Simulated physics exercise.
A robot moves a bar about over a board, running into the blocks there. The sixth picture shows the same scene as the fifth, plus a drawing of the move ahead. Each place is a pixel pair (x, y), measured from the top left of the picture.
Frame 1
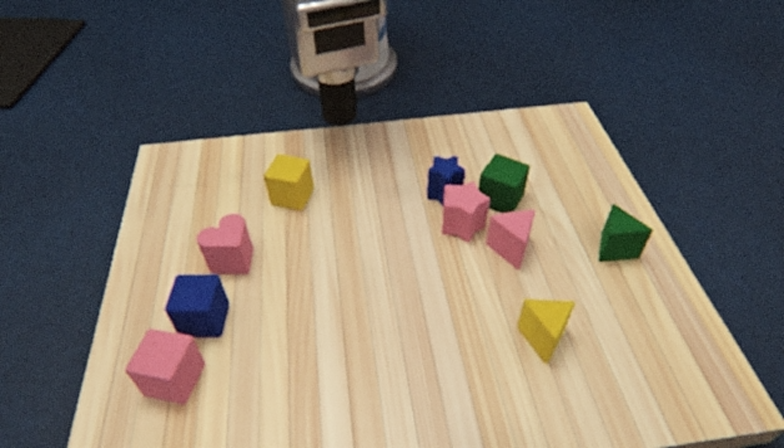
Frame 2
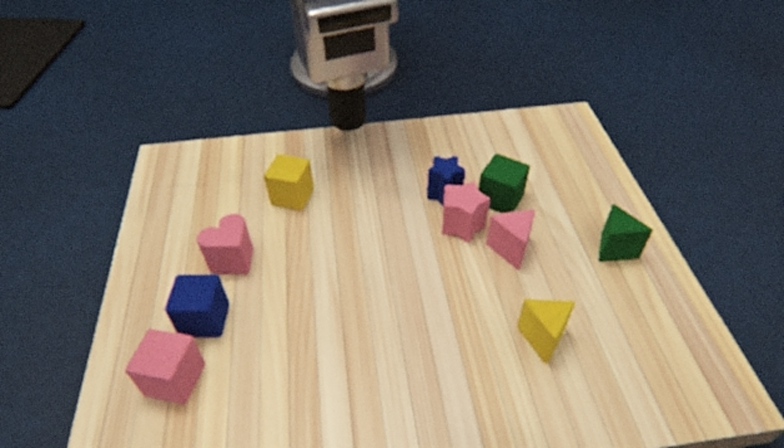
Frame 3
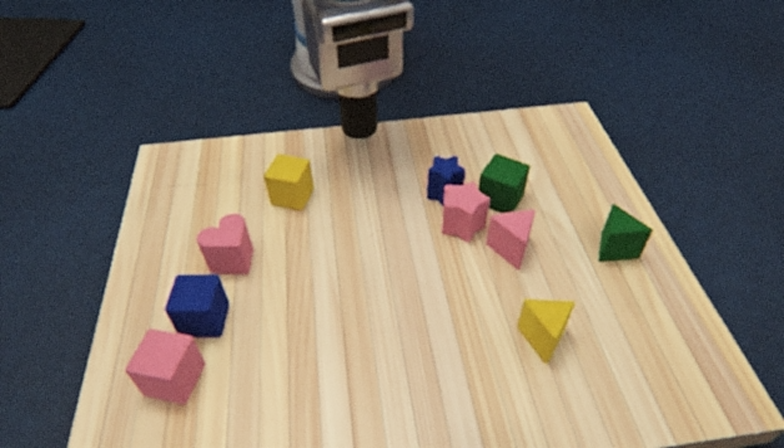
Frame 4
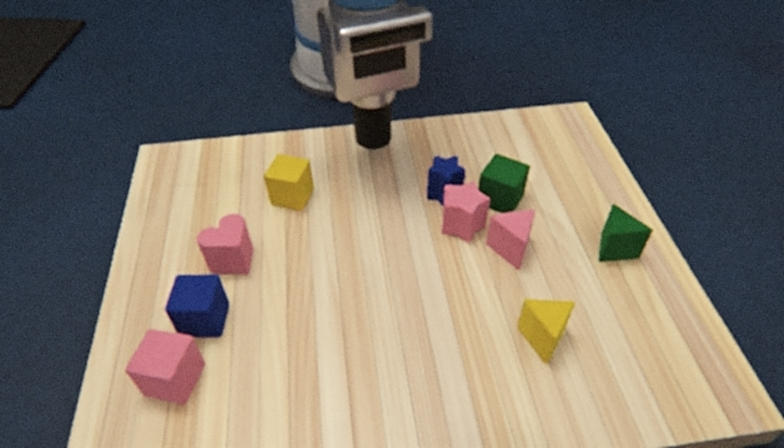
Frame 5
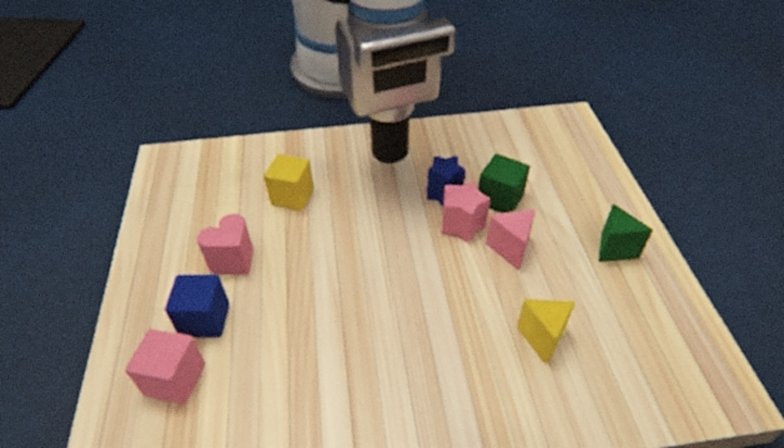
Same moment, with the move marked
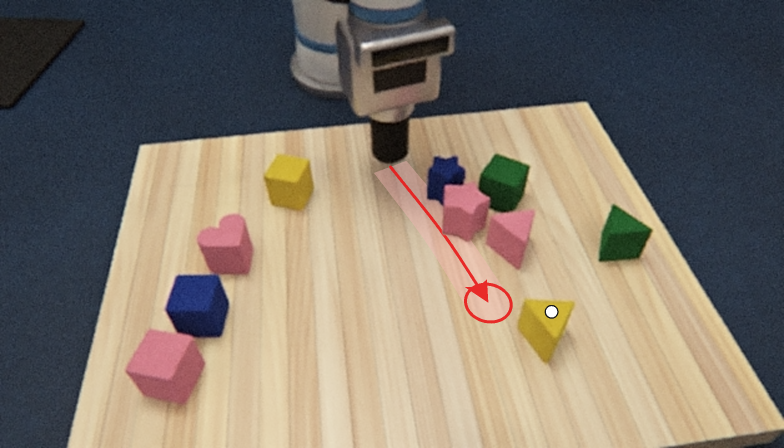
To begin with, a robot arm holds its dark, bar-like tip at the far edge of a wooden board scattered with pink, blue, yellow and green blocks. The tip then moves a short way right and slightly toward the viewer, nearing the blue star-shaped block, while every block stays still.
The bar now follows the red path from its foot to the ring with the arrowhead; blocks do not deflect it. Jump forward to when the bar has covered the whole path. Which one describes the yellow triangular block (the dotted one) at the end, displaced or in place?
Stays where it is.
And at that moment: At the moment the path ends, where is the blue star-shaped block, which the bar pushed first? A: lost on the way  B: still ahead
I'll go with A - lost on the way.
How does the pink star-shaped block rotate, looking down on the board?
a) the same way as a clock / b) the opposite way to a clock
b.
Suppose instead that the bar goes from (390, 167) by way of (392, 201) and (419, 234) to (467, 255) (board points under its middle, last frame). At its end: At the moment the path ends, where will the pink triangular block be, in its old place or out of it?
It sits in its place.
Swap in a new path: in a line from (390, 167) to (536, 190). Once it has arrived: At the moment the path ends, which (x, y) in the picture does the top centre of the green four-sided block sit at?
The green four-sided block ends near (544, 188).
Path on the board, from (390, 167) by way of (421, 205) and (454, 249) to (488, 303); the dot is on the yellow triangular block.
What follows on the original path. One third of the way, bar (422, 190); blue star-shaped block (455, 169), turned 35° anticlockwise.
Two thirds of the way, bar (456, 235); blue star-shaped block (458, 171), turned 55° anticlockwise; pink star-shaped block (498, 219); pink triangular block (540, 228), turned 30° anticlockwise.
At the end, bar (491, 288); blue star-shaped block (458, 171), turned 55° anticlockwise; pink star-shaped block (510, 234), turned 45° anticlockwise; pink triangular block (553, 227), turned 50° anticlockwise; yellow triangular block in place.
